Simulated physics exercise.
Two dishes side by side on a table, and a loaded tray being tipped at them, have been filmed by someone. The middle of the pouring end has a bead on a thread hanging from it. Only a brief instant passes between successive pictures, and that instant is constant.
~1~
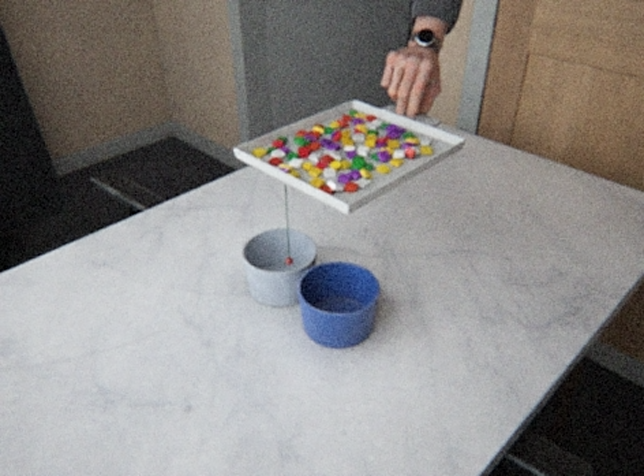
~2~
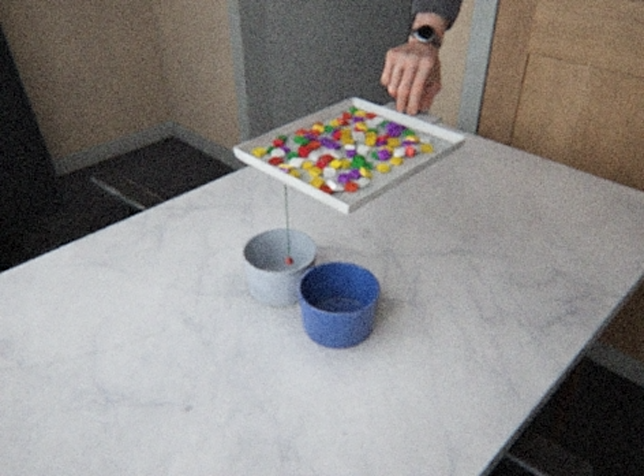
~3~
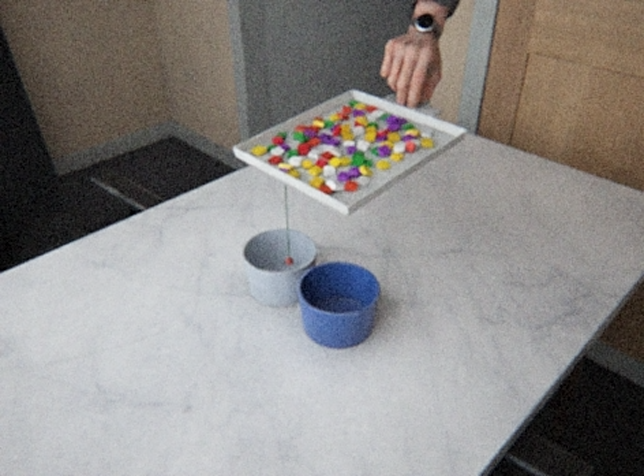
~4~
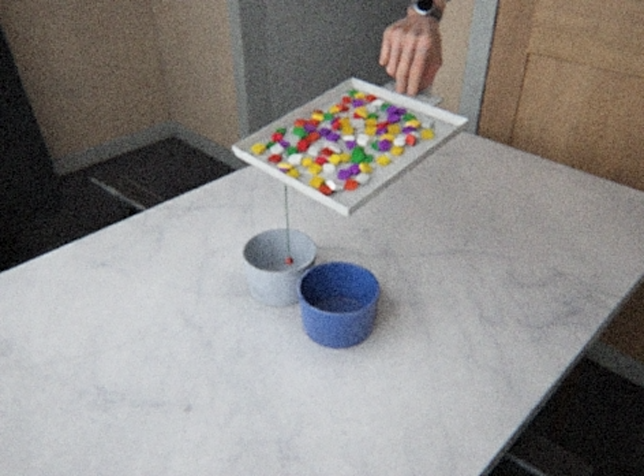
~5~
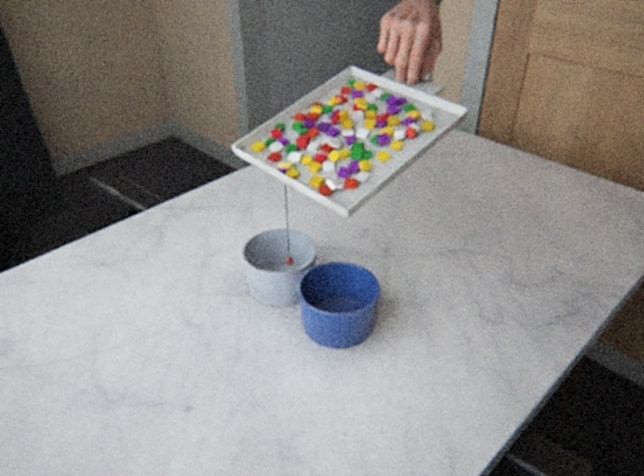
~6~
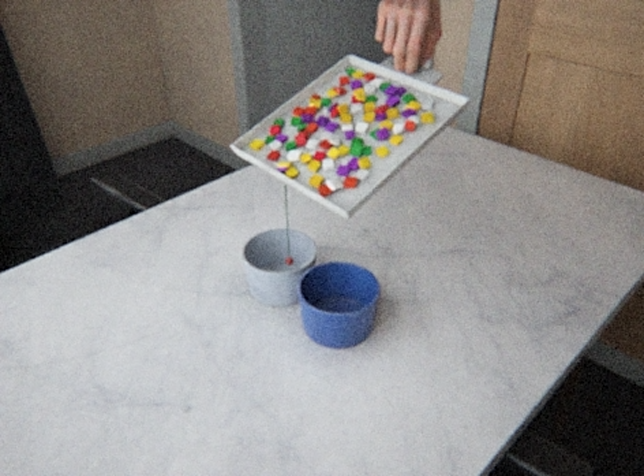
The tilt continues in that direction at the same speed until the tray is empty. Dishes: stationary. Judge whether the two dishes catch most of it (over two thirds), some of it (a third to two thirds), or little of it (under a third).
They catch little of it.
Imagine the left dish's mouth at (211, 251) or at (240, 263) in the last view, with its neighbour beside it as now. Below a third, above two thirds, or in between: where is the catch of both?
Try 1 - the middle third; try 2 - above two thirds.
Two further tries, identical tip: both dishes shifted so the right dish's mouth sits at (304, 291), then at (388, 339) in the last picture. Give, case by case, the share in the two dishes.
In order, 60 % and 50 %.
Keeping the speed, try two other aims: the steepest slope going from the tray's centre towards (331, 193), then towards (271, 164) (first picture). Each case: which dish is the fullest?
Point by point: The right side, then the left side.
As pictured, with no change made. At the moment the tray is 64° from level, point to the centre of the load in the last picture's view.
Somewhere about (307, 150).
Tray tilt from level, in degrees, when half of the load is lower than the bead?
Near 110 degrees.
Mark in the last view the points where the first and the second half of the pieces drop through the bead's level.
Around (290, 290) and then (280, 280).
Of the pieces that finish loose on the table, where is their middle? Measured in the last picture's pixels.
Those pieces end up centred close to (265, 343).
Shortly afterwards, tray tipped steeply; all but a few on the tray; only a few in the air.
Next, tray tipped past a quarter turn; near a third on the tray; only a few in the right dish; near a quarter outside both; near half in the air.
Some moments later, tray tipped past a quarter turn; a little in the right dish; only a few in the left dish; the bulk outside both.
In the end, tray tipped past a quarter turn; a little in the right dish; only a few in the left dish; the bulk outside both.
